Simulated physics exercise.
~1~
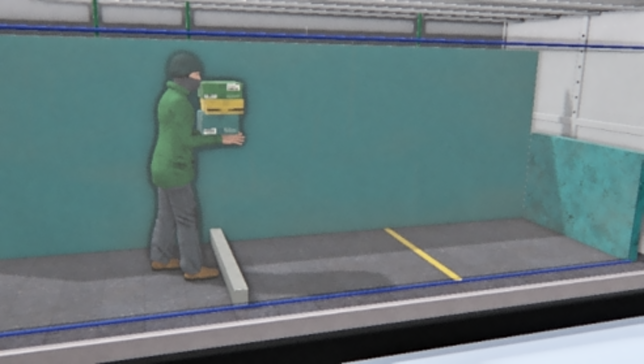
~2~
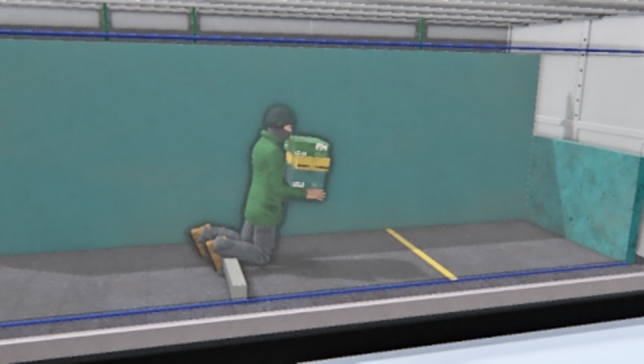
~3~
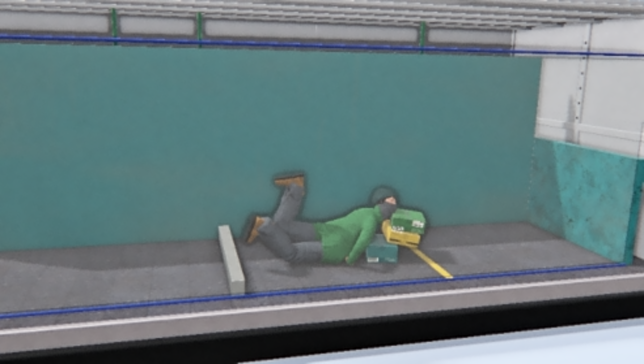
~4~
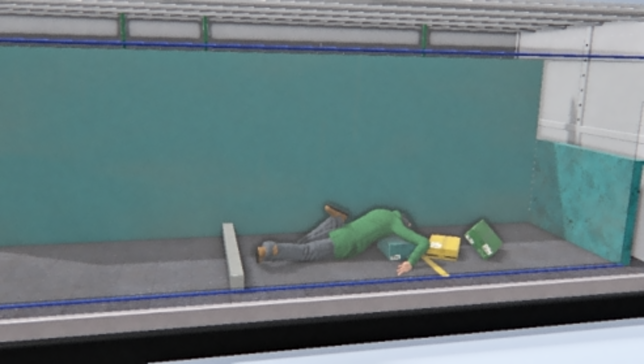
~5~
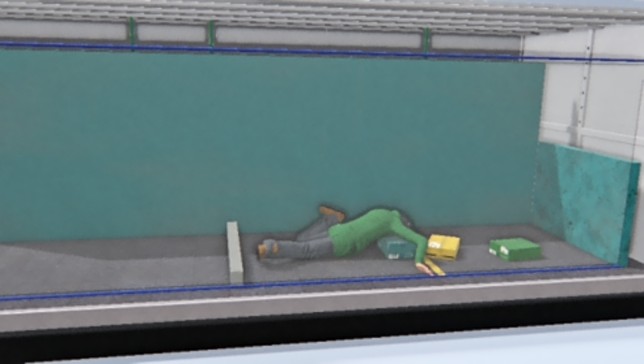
To begin with, a masked person in a green jacket and dark cap stands at a low rail, hugging a stack of green, yellow and teal parcels. The person pitches forward to the right over the rail, knees bent and feet kicked up behind, still clutching the stack. They land face down on the grey floor as the parcels come down ahead of them. The green parcel tumbles farther right and settles flat, well past the yellow line. The yellow parcel rests just beyond the line, while the teal one and the sprawled person's head stay short of it.
